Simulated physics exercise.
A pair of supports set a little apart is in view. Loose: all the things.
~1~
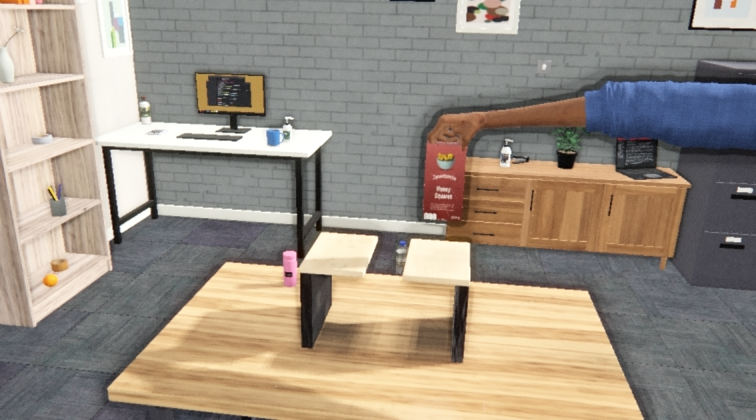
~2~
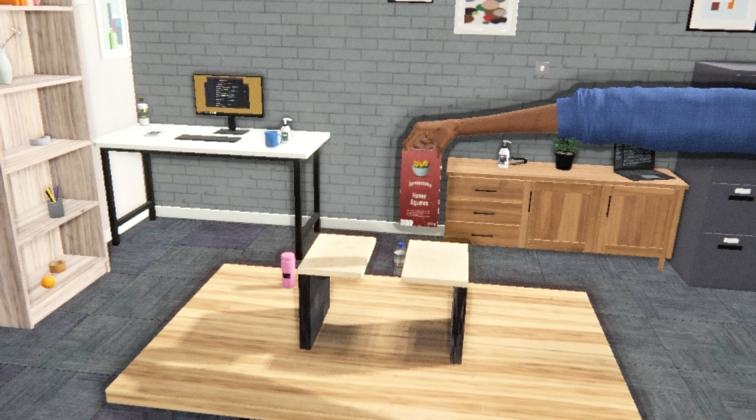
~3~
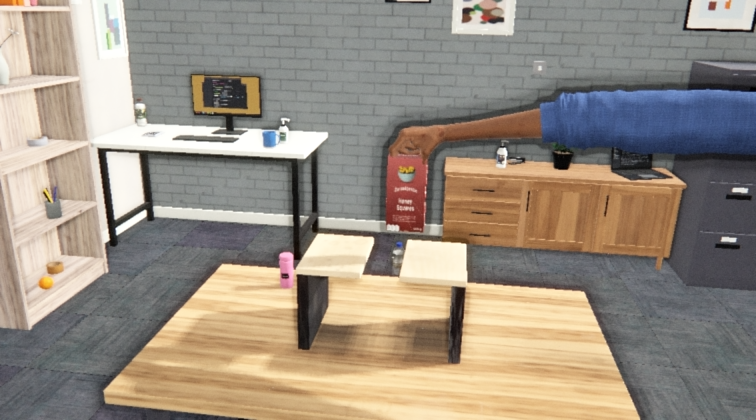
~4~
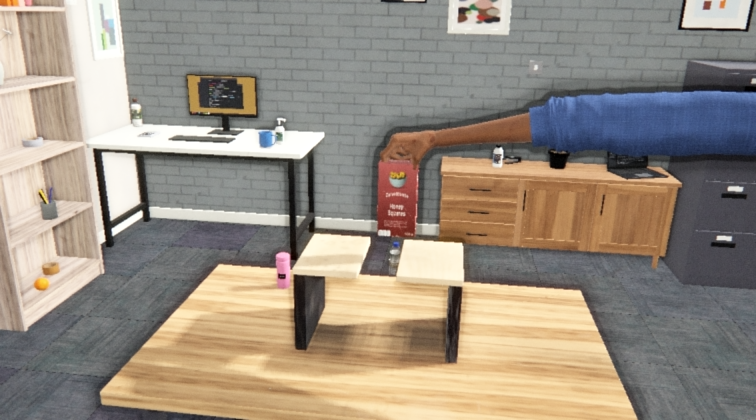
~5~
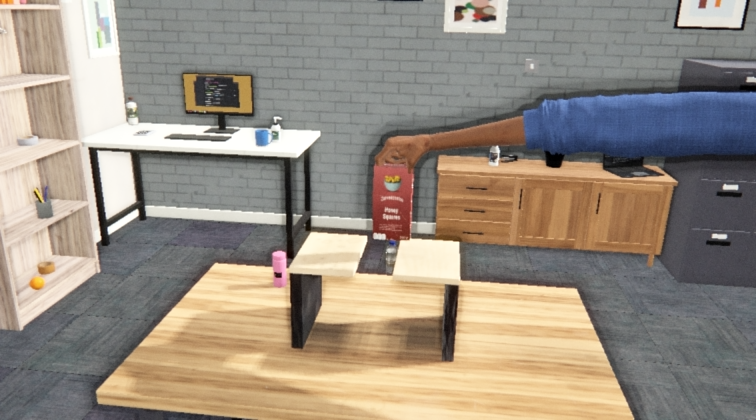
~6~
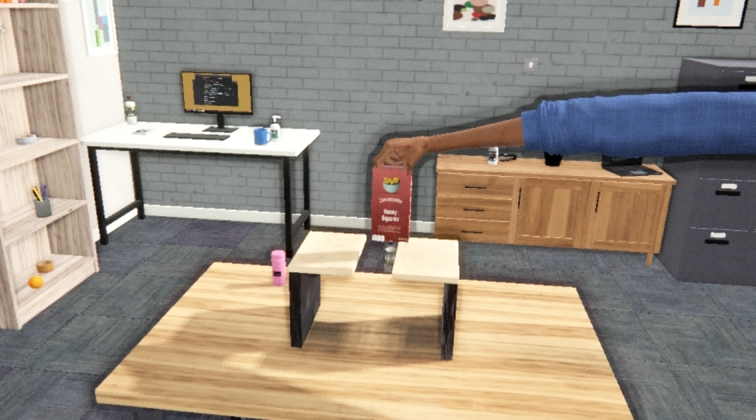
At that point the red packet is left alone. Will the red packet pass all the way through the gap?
No.
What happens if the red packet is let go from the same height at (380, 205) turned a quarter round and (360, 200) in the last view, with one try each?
The first time it makes it through, and the second time it does not get through.
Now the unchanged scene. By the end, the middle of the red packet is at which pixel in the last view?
At about (354, 234).
Then, 0.30 s past the last view, red packet rocked 12° from its first pose near (384, 220).
Then, 0.40 s past the last view, red packet rocked 38° from its first pose near (369, 229).
Finally, down or leaning hard on the stand or table, red packet; pink shaker still in place. Final places as the last picture's camera would see them, red packet near (354, 234). The packet lodges.
